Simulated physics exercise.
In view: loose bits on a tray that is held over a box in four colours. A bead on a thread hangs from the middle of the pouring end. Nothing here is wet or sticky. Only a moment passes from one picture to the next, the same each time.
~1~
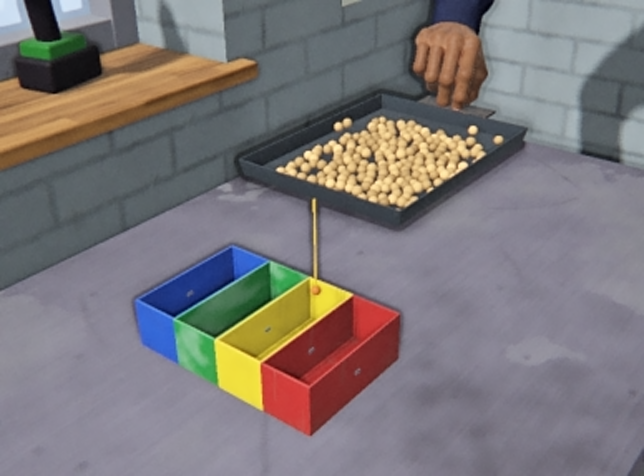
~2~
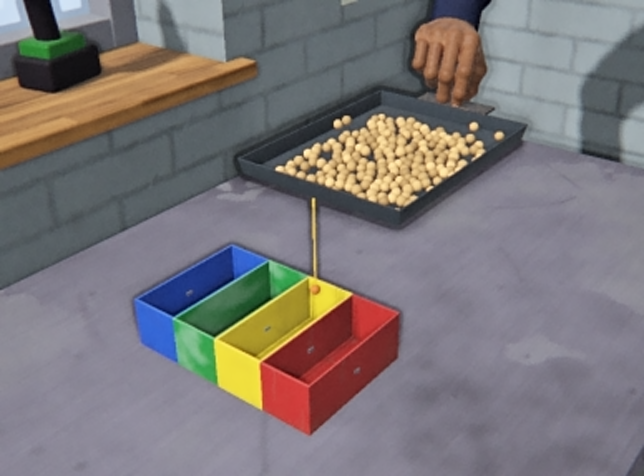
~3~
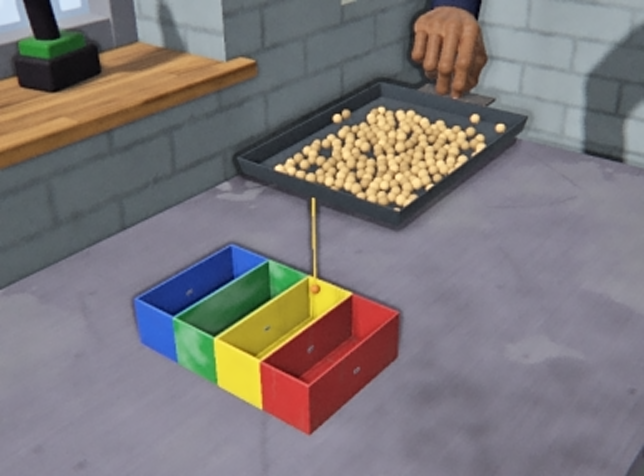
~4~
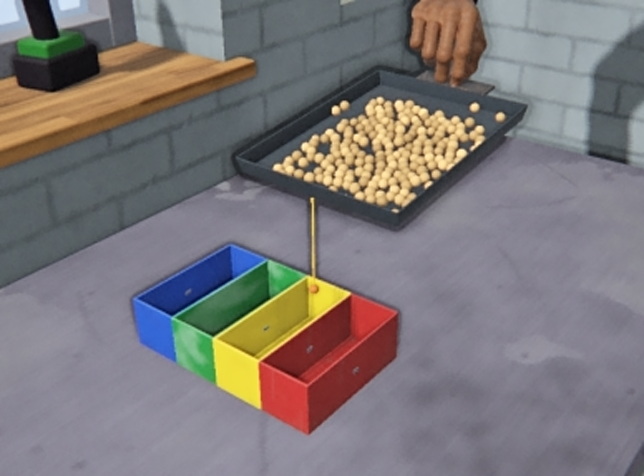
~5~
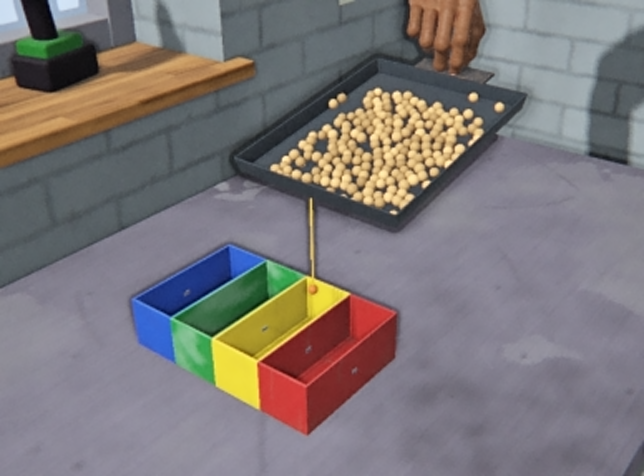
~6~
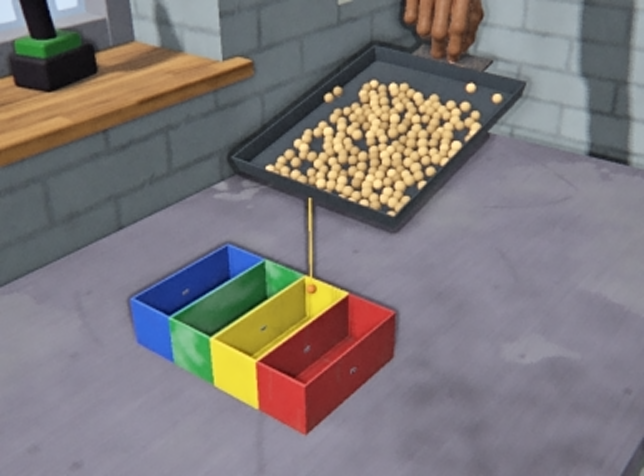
In a grey brick-walled room with a wooden ledge at the left, a grey surface is seen from above at an angle, the view nearly still. A hand holds a dark tray of round wooden beads above a box with blue, green, yellow and red cells, a bead hanging on a thread between them. The hand slowly raises the tray's far side, tilting it slightly toward its lower right corner, and the beads shift slightly.
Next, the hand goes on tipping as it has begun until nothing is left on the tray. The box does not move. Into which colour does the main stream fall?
The red cell gets the most.
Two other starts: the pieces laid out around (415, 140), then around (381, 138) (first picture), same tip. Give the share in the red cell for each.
In turn 40 and 30 in a hundred.
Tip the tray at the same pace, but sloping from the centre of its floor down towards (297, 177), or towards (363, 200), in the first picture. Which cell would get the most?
First the cell in green, then the cell in red.
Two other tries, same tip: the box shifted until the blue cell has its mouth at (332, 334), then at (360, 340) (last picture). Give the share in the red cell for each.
First some 0, then 0 per cent.
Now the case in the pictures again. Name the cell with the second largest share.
It is yellow.
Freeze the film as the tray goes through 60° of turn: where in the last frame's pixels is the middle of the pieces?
Close to (338, 178).
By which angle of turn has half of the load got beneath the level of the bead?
Around 80° of tilt.
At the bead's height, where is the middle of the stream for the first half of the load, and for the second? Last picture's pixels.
Around (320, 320) and then (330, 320).
Soon, tray tipped steeply; most on the tray; a stray few in the red cell; a small part falling or outside the box.
A while on, tray tipped right over; a stray few on the tray; about a third in the red cell; about a quarter in the yellow cell; a small part in the green cell; about a third falling or outside the box.
Towards the end, tray tipped past a quarter turn; about a third in the red cell; about a quarter in the yellow cell; a small part in the green cell; about a quarter falling or outside the box.
Finally, tray tipped past a quarter turn; about a third in the red cell; about a quarter in the yellow cell; a small part in the green cell; none in the blue cell; about a quarter outside the box.
